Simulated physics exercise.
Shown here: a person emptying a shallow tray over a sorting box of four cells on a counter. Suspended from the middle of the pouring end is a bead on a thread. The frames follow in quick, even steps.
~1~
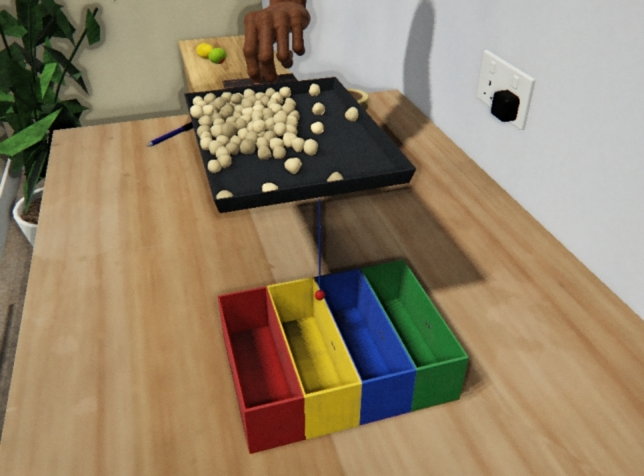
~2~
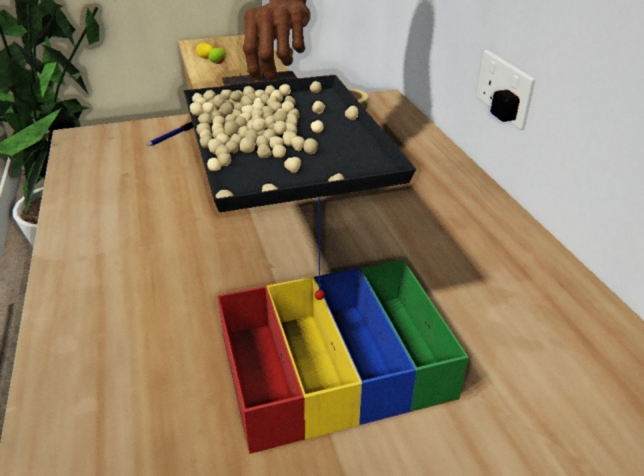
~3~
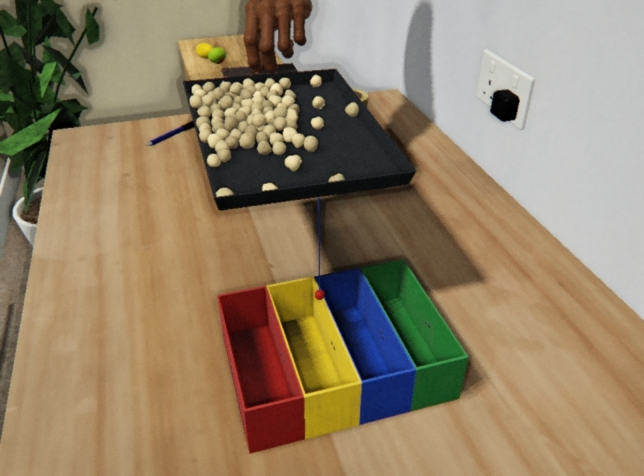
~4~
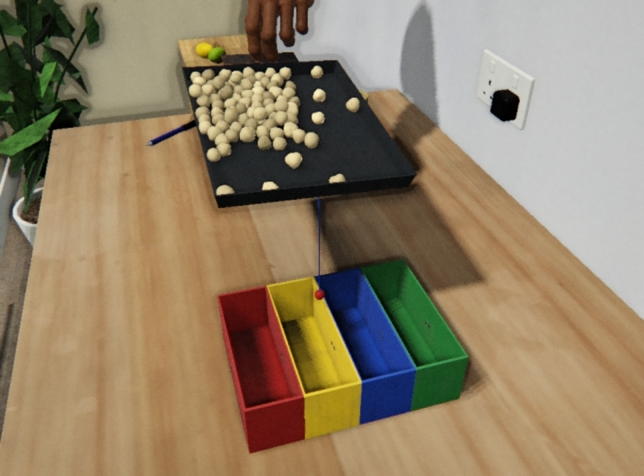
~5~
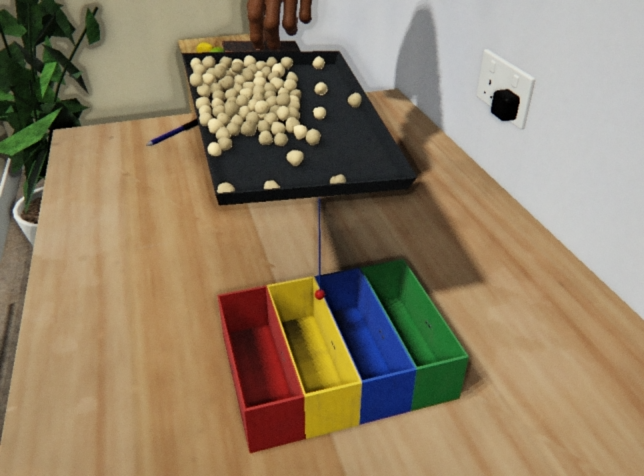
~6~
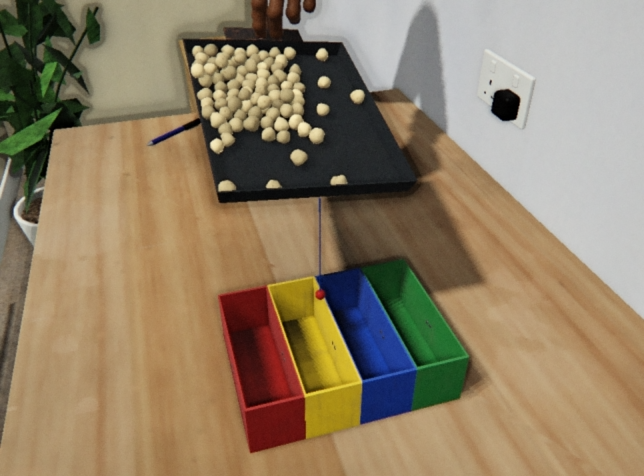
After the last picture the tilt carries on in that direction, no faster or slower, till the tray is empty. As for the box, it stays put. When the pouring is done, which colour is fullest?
Fullest: The green cell.
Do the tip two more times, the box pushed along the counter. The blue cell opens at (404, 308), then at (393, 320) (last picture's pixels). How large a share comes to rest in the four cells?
Result, in turn: 100 %, 100 %.
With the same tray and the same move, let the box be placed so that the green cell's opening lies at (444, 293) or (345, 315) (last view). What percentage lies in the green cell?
Close to 20 in a hundred, then close to 20 in a hundred.
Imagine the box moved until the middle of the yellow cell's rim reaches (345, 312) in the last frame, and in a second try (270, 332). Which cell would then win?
You'd see the cell in blue win the first time and the green cell win the second.
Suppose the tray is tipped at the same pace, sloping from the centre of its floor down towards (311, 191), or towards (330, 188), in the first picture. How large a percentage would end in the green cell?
In turn some 10 and 30 per cent.
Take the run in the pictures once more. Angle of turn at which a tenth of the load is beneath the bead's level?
The tilt then is about 60°.
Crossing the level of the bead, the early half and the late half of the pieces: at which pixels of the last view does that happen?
The opening part goes through (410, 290); what follows goes through (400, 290).
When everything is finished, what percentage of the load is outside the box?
Share outside: Near 20 %.
Just after the last frame, tray tipped steeply; the larger part on the tray; about a tenth in the green cell; just a few in the blue cell; about a tenth falling or outside the box.
A moment on, tray tipped right over; roughly a quarter on the tray; roughly a third in the green cell; about a tenth in the blue cell; just a few in the yellow cell; roughly a third falling or outside the box.
Further on, tray tipped past a quarter turn; roughly half in the green cell; roughly a quarter in the blue cell; just a few in the yellow cell; roughly a quarter falling or outside the box.
When it is over, tray tipped past a quarter turn; roughly half in the green cell; roughly a quarter in the blue cell; just a few in the yellow cell; not one in the red cell; roughly a quarter outside the box.
